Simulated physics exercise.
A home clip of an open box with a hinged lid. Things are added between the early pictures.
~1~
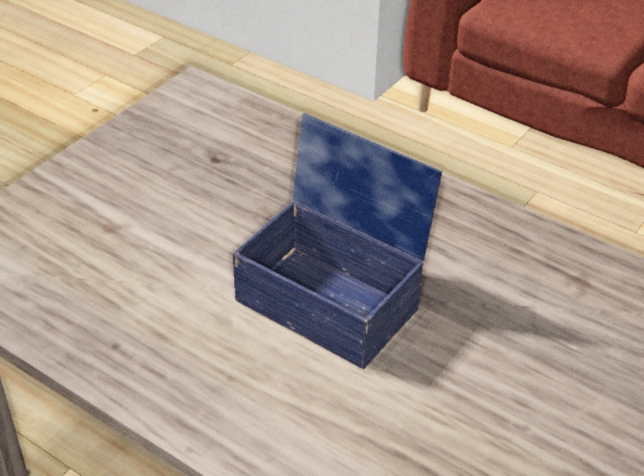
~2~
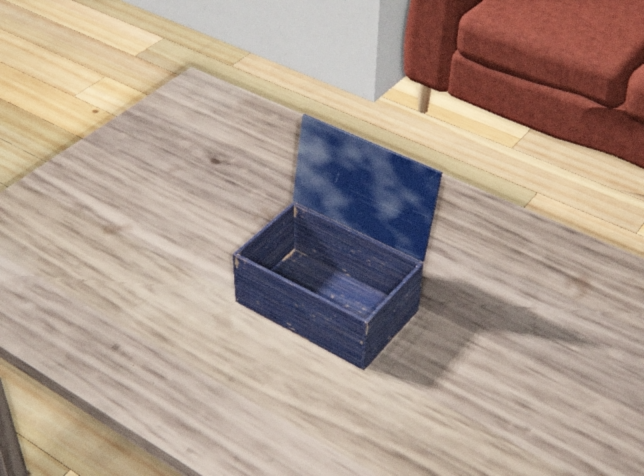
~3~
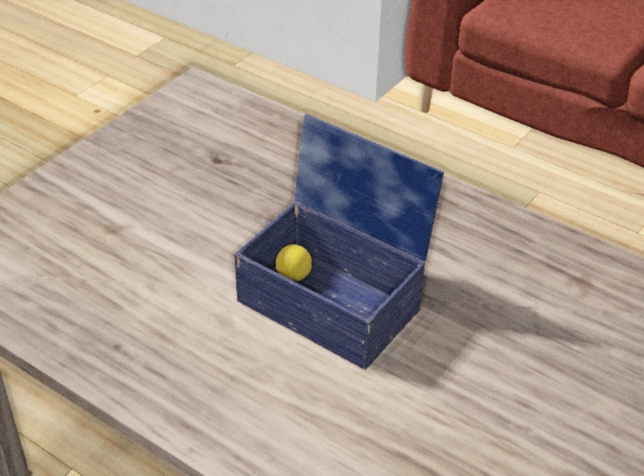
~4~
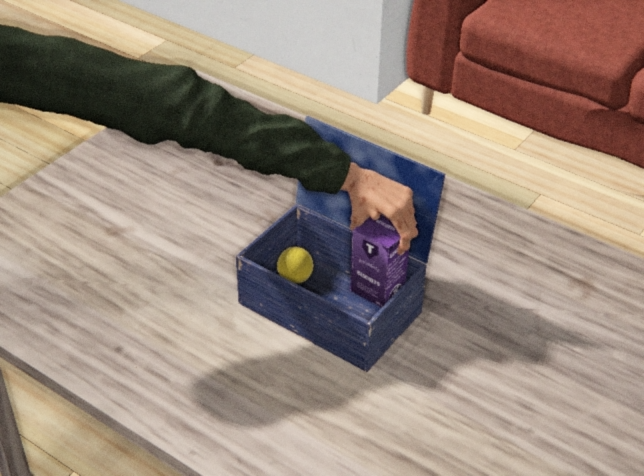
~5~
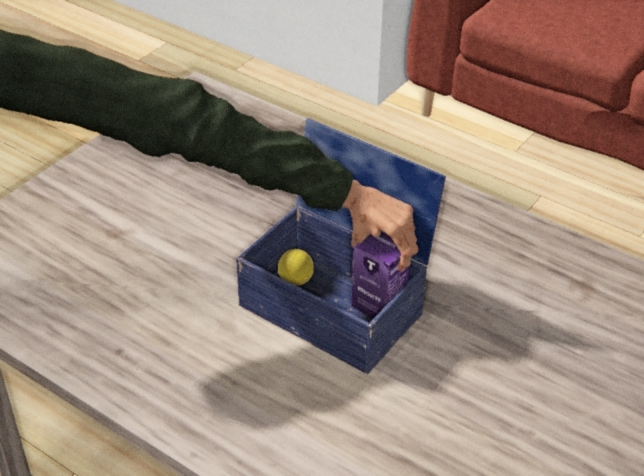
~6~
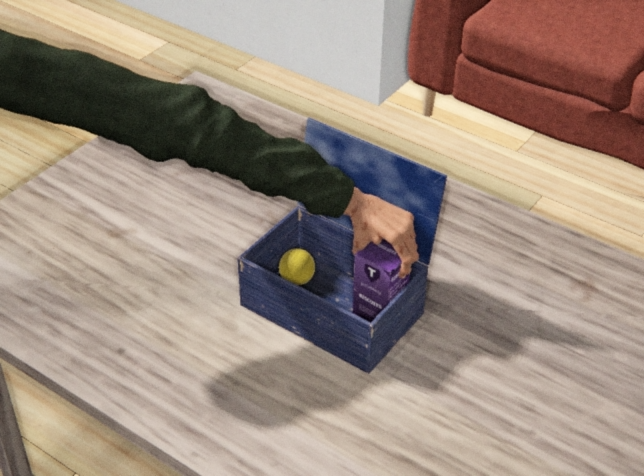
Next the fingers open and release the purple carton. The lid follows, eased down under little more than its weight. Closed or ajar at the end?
It will not close.
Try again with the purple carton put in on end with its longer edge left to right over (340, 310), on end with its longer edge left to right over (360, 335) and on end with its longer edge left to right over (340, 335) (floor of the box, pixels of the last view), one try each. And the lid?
First, it is held up; second, it will not close; third, it will not close.
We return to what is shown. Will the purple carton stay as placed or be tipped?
It ends up tilted.
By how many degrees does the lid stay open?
Some 20° above the rim.
Then, 1.20 s later than the last frame, lid starting down.
Then, 2.10 s later than the last frame, lid 51° above the rim; purple carton tilted by 8° near (378, 285).
Then, 3.20 s later than the last frame, lid 25° above the rim; purple carton tilted by 33° near (367, 295).
Then, 4.50 s later than the last frame, lid 20° above the rim; purple carton tilted by 39° near (364, 298).
When it is over, lid 20° above the rim; lying over in the box, purple carton; yellow lemon as before. End places, in pixels of the last picture, purple carton near (364, 298).
